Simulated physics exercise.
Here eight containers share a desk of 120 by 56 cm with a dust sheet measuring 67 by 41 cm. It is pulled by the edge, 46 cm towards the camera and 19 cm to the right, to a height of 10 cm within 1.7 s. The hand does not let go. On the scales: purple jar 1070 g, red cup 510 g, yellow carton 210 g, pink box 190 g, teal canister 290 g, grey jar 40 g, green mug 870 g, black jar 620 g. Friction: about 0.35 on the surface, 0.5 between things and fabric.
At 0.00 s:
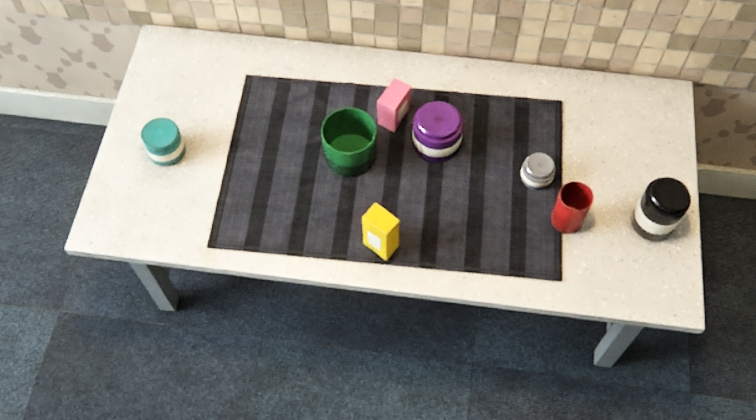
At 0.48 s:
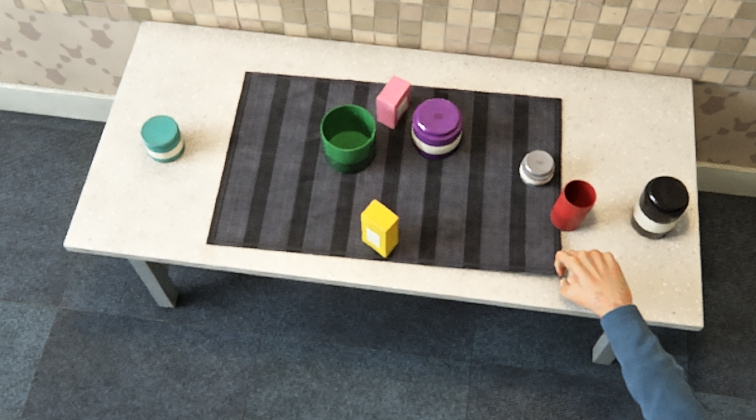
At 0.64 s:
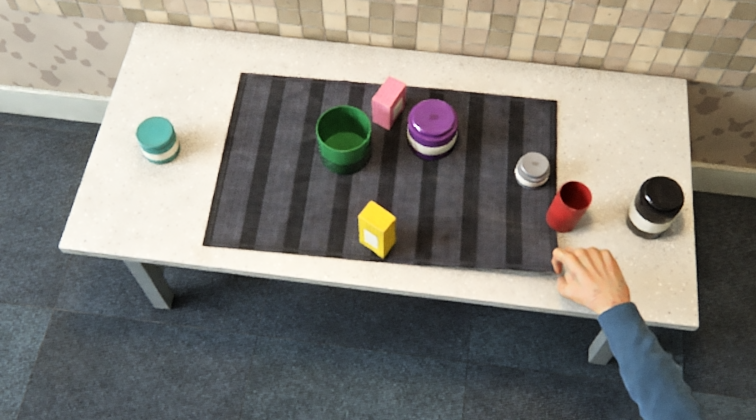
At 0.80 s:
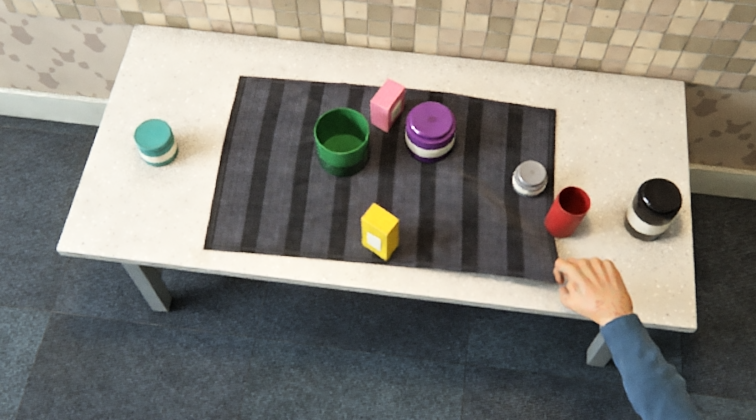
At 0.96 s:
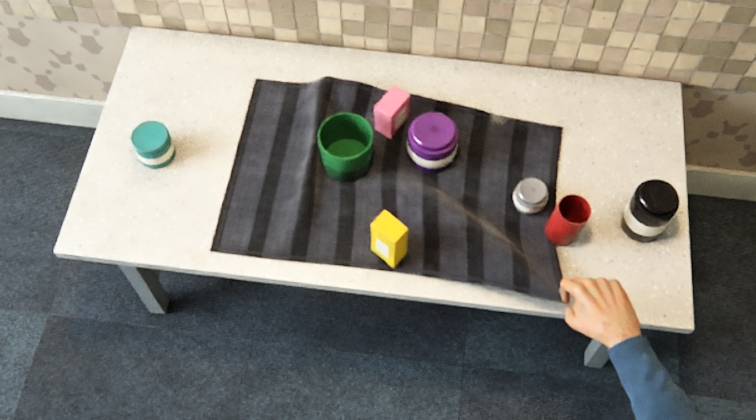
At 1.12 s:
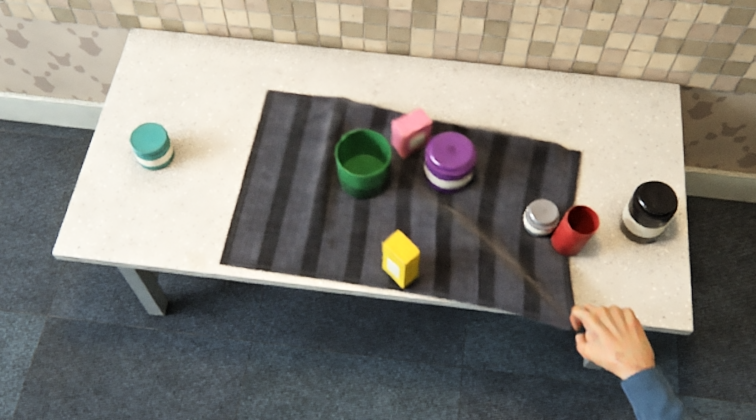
A hand reaches in from the lower right and grips the near right corner of a dark striped cloth on a white desk. It pulls the cloth toward the front edge and slightly right, carrying the mug, purple jar, cartons, grey jar and red cup along, while the teal and black containers stay put.
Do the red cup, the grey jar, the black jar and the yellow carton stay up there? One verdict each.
Result: Red cup goes over the edge, grey jar falls off, black jar keeps to the top, yellow carton goes over the edge.
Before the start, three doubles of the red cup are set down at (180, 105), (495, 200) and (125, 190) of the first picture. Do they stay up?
In that order: Remains, falls off, stays on.
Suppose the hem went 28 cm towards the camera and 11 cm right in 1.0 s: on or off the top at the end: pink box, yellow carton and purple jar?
In that case: Pink box remains, yellow carton drops off, purple jar stays up.
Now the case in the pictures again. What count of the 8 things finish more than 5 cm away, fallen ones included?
6 of them.
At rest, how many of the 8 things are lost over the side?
6 of them.
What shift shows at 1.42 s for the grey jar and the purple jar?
Grey jar 20 cm, purple jar 20 cm.
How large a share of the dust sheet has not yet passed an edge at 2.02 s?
About 25 per cent.
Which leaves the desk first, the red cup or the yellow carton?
First goes the yellow one.
After 1.4 s, 75 % of the dust sheet is still over the top; grey jar 22 cm off its start, yellow carton 20 cm off its start, red cup 17 cm off its start.
After 1.7 s, 50 % of the dust sheet is still over the top; yellow carton over the edge, red cup over the edge, grey jar 34 cm off its start.
After 2.0 s, 25 % of the dust sheet is still over the top; red cup over the edge, grey jar on its side, 44 cm off its start at (580, 396), yellow carton over the edge.
After 2.3 s, 0 % of the dust sheet is still over the top; grey jar over the edge, red cup over the edge, yellow carton over the edge.
After 3.9 s, 0 % of the dust sheet is still over the top; grey jar over the edge, red cup over the edge, yellow carton over the edge, black jar 0 cm off its start at (658, 197).
